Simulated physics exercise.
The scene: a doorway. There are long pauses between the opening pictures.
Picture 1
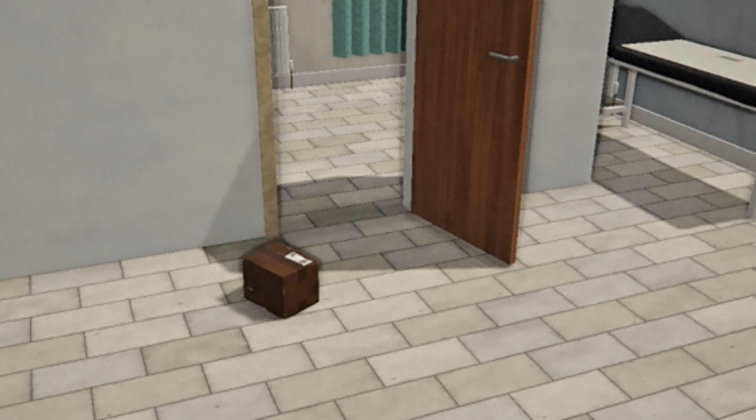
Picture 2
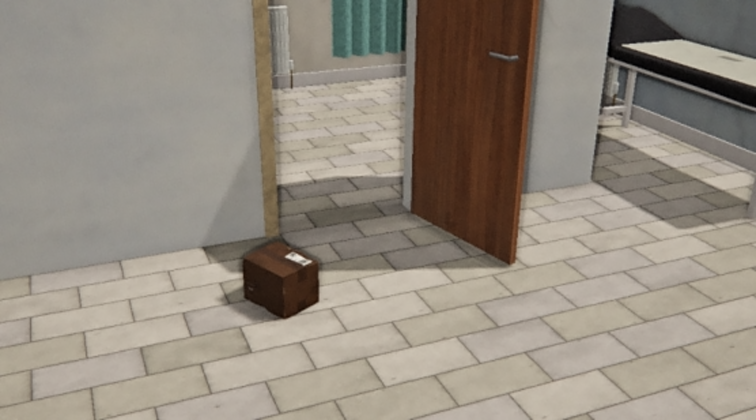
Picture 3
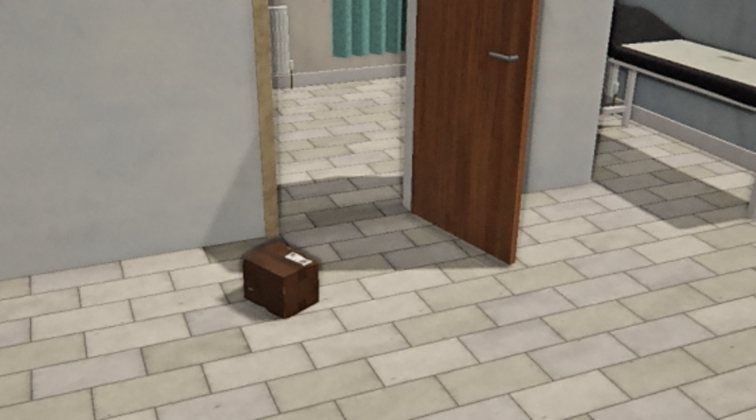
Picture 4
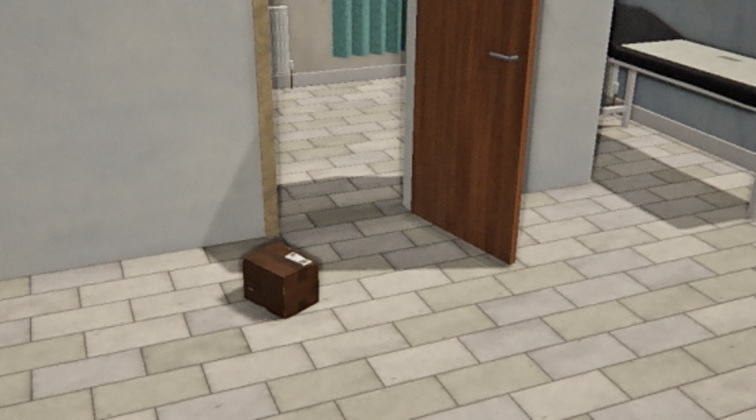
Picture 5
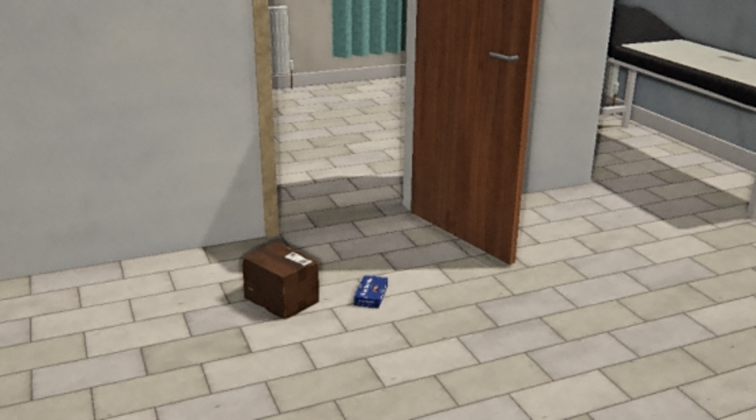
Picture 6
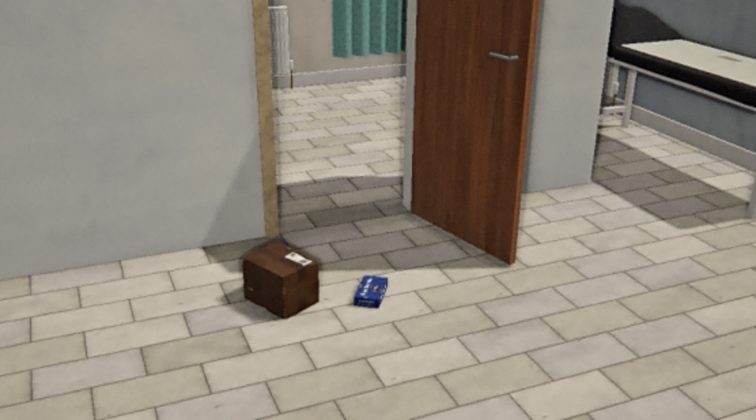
In a tiled room with a wide-open wooden door, a brown parcel sat still on the floor near the doorway, and later a blue packet appeared to its right; nothing else changed.
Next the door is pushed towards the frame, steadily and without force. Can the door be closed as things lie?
The door closes.
Then, 0.80 s past the last view, door 89° open.
Then, 1.50 s past the last view, door 62° open.
Then, 2.10 s past the last view, door 35° open.
Then, 2.60 s past the last view, door 13° open.
Finally, door 0° open; both still in place. Final places as the last picture's camera would see them, blue packet near (371, 292).
